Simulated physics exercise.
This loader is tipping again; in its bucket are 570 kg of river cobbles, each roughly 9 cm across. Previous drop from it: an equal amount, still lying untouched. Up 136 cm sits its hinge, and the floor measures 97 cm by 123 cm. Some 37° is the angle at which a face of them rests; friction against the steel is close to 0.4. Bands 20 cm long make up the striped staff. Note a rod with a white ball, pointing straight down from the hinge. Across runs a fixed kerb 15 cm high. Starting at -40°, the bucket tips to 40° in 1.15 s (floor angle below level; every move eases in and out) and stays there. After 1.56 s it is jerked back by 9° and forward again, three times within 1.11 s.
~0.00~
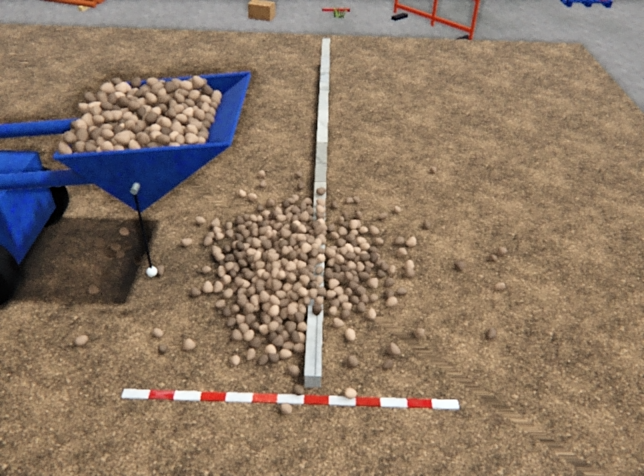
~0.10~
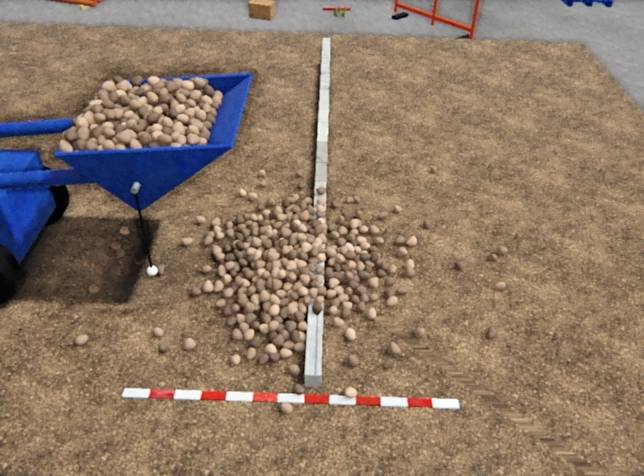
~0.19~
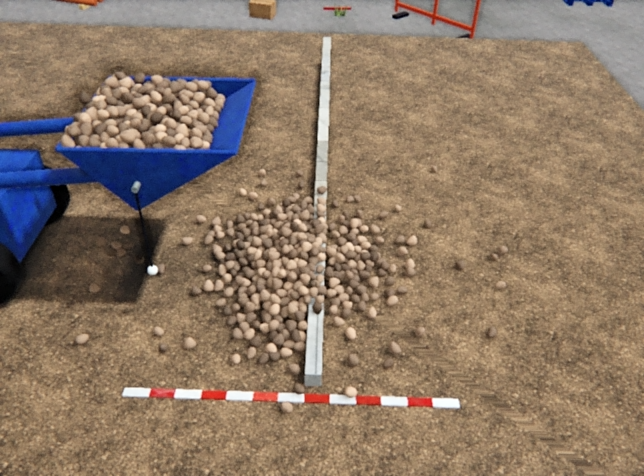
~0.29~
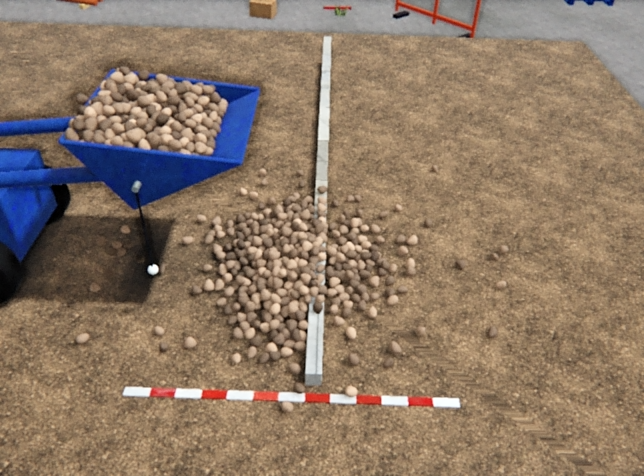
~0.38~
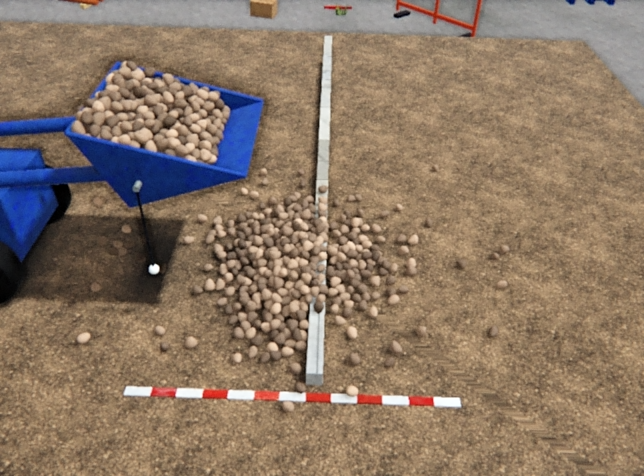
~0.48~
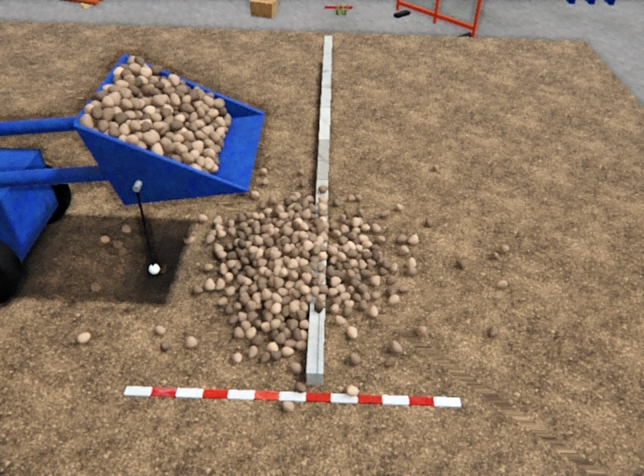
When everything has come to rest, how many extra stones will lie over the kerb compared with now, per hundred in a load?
About 23 per hundred.
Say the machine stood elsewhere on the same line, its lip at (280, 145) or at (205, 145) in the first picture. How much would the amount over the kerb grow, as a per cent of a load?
Roughly 65 and 5 per cent, in that order.
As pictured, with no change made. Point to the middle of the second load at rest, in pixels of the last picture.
Centre: Approx. (275, 255).
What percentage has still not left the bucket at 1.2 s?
It keeps some 50 percent of its load.
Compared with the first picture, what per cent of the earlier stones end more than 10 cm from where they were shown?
Near 15 per cent, I reckon.
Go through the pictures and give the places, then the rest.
The first picture shows lip at (230, 145), floor tilted -40°, highest stones at (150, 90). The earlier load is highest near (306, 245), 29 cm above ground level, 80 % on this side of the kerb, 21 % over the kerb.
The second picture shows lip at (232, 147), floor tilted -38°, highest stones at (154, 89); the stones move at 0.2 m/s on average.
The third picture shows lip at (236, 153), floor tilted -34°, highest stones at (129, 88); the stones move at 0.3 m/s on average.
In the fourth picture, the bucket is at -27°, its lip at (241, 163); the top of the load is at (120, 83); the stones move at 0.4 m/s on average.
The fifth picture shows lip at (246, 176), floor tilted -19°, highest stones at (125, 78); the stones move at 0.4 m/s on average.
The sixth picture shows lip at (248, 191), floor tilted -10°, highest stones at (128, 73); the stones move at 0.5 m/s on average.
After 0.9 s the floor is at 27°; in per cent of one load, 99 in the bucket, 81 on this side of the kerb, 21 over the kerb; the foremost stones are at (465, 248).
After 1.2 s the floor is at 40°; in per cent of one load, 52 in the bucket, 128 on this side of the kerb, 21 over the kerb; the foremost stones are at (465, 248).
After 3.1 s the floor is at 40°; in per cent of one load, 0 in the bucket, 157 on this side of the kerb, 44 over the kerb; the foremost stones are at (484, 255).
After 5.9 s the floor is at 40°; in per cent of one load, 0 in the bucket, 157 on this side of the kerb, 44 over the kerb; the foremost stones are at (484, 255). Net gain over the kerb, 23.
